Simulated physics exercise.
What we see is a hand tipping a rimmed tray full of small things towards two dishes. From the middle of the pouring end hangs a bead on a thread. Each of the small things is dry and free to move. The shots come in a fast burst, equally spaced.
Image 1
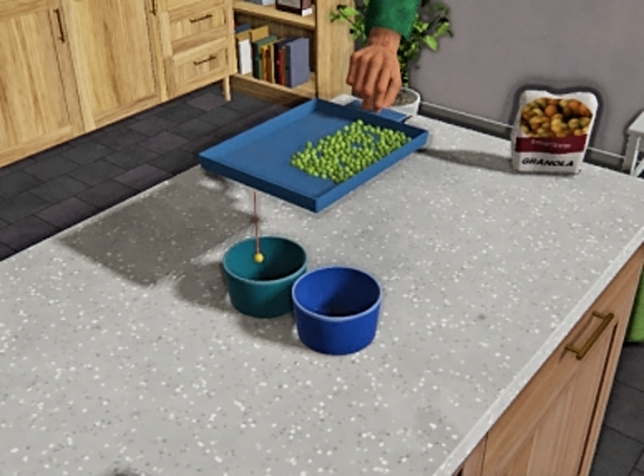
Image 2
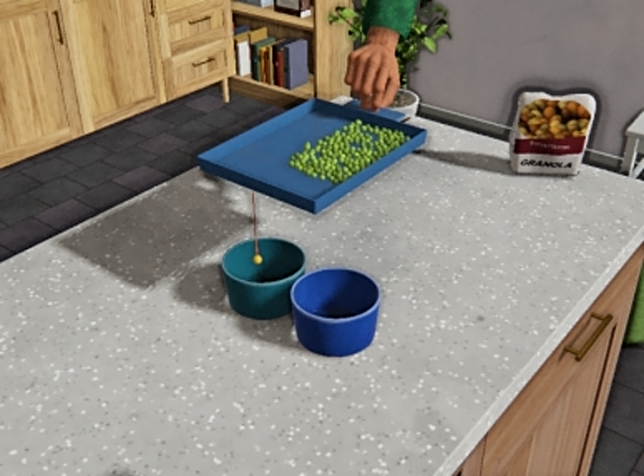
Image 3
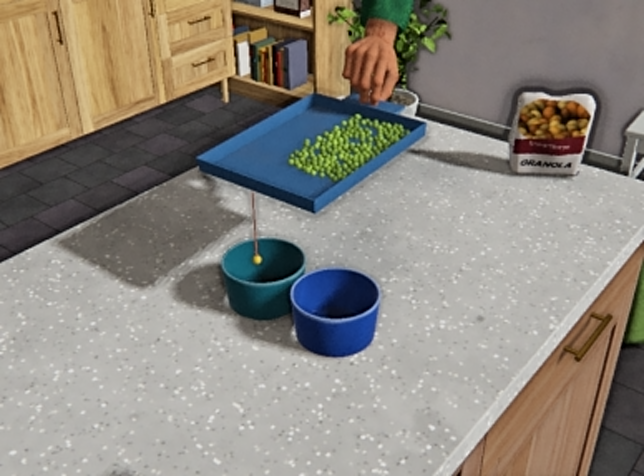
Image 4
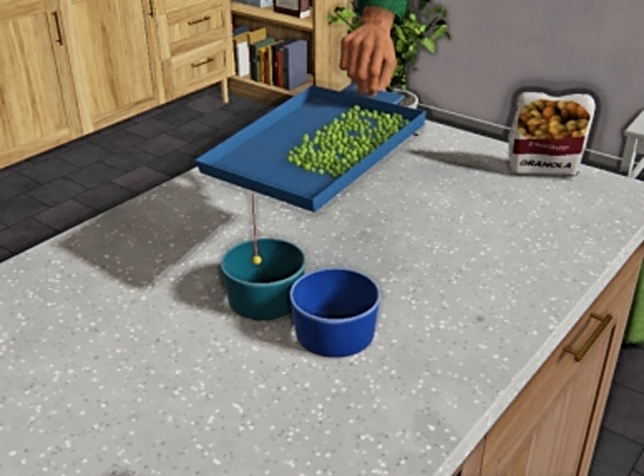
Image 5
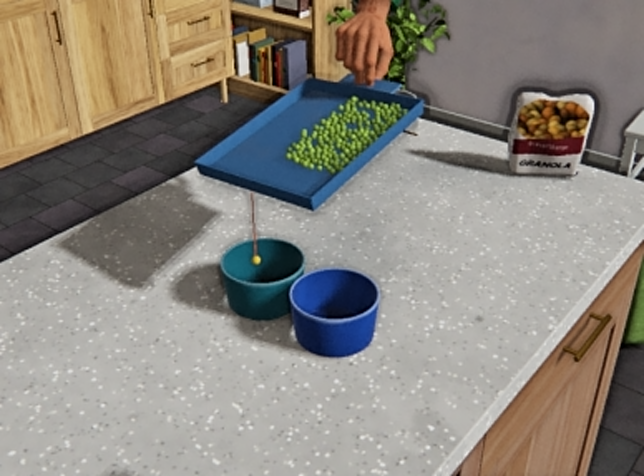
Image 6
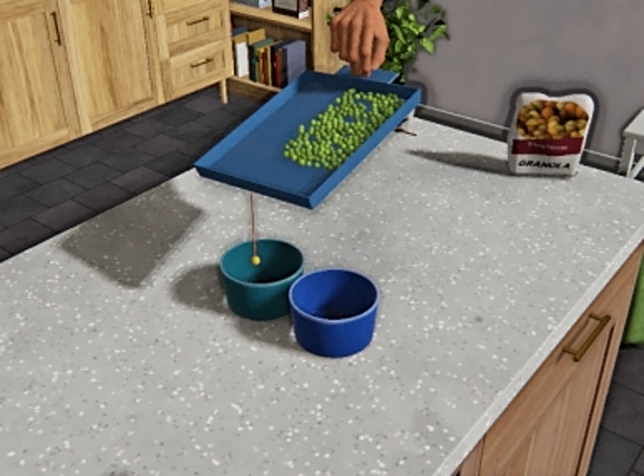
A hand gradually tilts a blue tray of green peas above two small dishes.
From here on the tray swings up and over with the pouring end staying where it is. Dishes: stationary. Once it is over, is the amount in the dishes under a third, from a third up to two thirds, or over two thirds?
The amount is under a third.
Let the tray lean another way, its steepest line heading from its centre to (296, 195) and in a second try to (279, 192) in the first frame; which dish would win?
One after the other: The rightmost dish, the rightmost dish.
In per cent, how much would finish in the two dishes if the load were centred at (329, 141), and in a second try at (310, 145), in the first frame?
You'd get 10 % the first time and 10 % the second.
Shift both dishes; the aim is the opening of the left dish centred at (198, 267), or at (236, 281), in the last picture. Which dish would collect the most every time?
The first time it's the one placed on the left, and the second time it's the one placed on the left.
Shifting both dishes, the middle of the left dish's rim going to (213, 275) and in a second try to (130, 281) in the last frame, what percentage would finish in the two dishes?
Trial 1 around 70 percent, trial 2 around 20 percent.
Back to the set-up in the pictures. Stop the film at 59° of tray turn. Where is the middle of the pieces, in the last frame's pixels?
The middle of the pieces lands at roughly (237, 172).
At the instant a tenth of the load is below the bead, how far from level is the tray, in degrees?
That would be about 70 degrees from level.
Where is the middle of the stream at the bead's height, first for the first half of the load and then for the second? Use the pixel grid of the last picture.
Around (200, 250), followed by around (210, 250).
Soon, tray tipped steeply; nearly all on the tray; a stray few outside both; a small part in the air.
A while on, tray tipped right over; most on the tray; a small part outside both; a stray few in the air.
Towards the end, tray tipped past a quarter turn; a small part in the left dish; nearly all outside both.
Finally, tray tipped past a quarter turn; none in the right dish; a small part in the left dish; nearly all outside both.
